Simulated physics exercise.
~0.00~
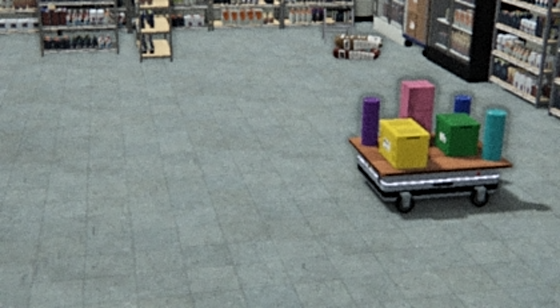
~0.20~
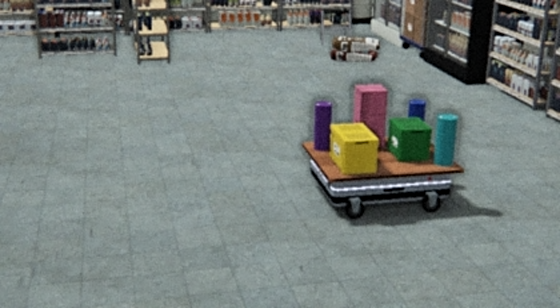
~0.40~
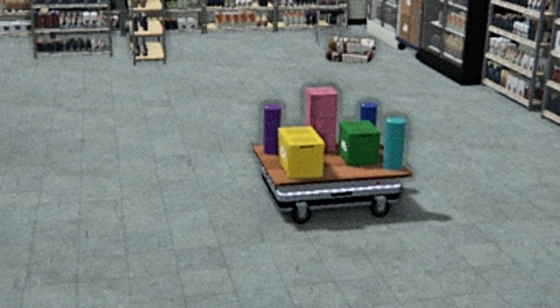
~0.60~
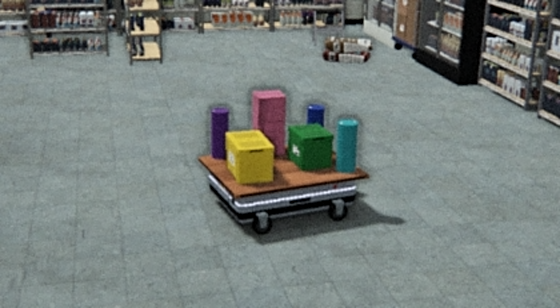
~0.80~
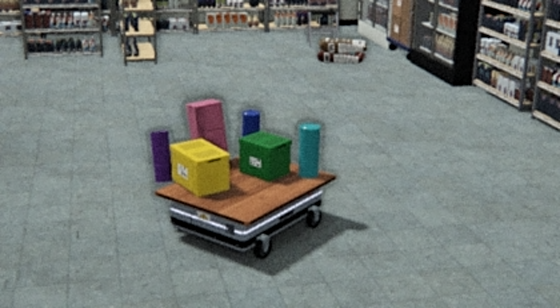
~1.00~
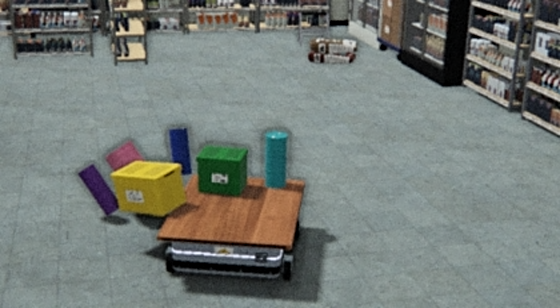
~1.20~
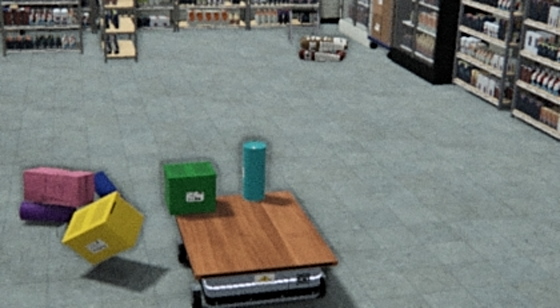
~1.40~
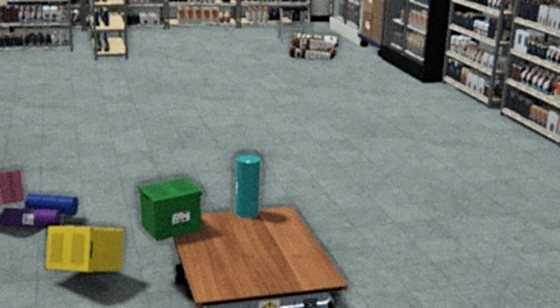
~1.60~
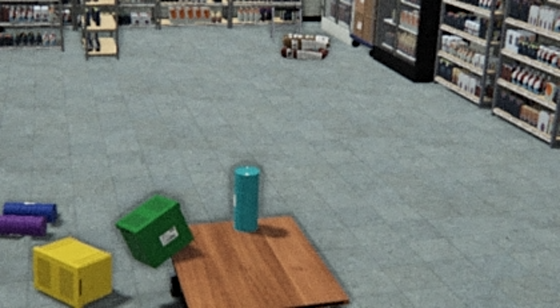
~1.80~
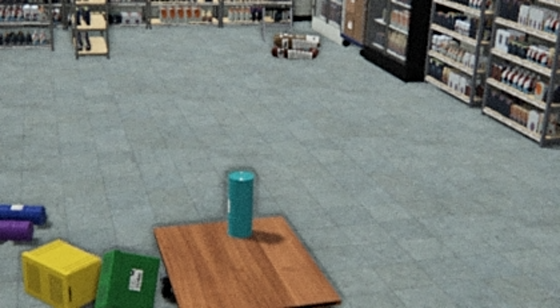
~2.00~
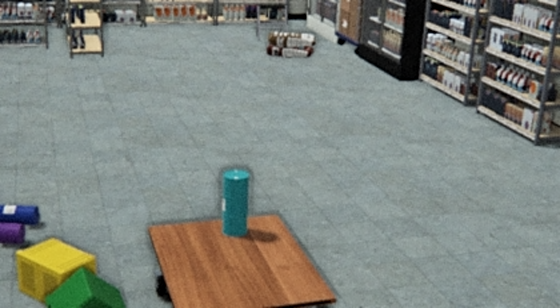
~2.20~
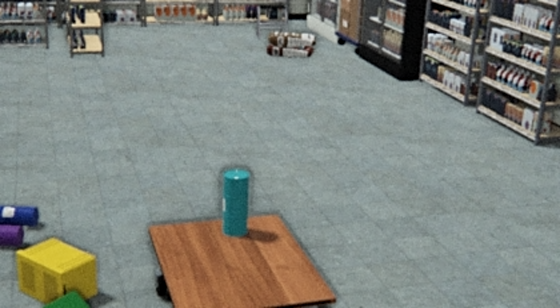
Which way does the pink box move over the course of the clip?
The pink box moves to the left, riding the cart at first and then toppling off it.
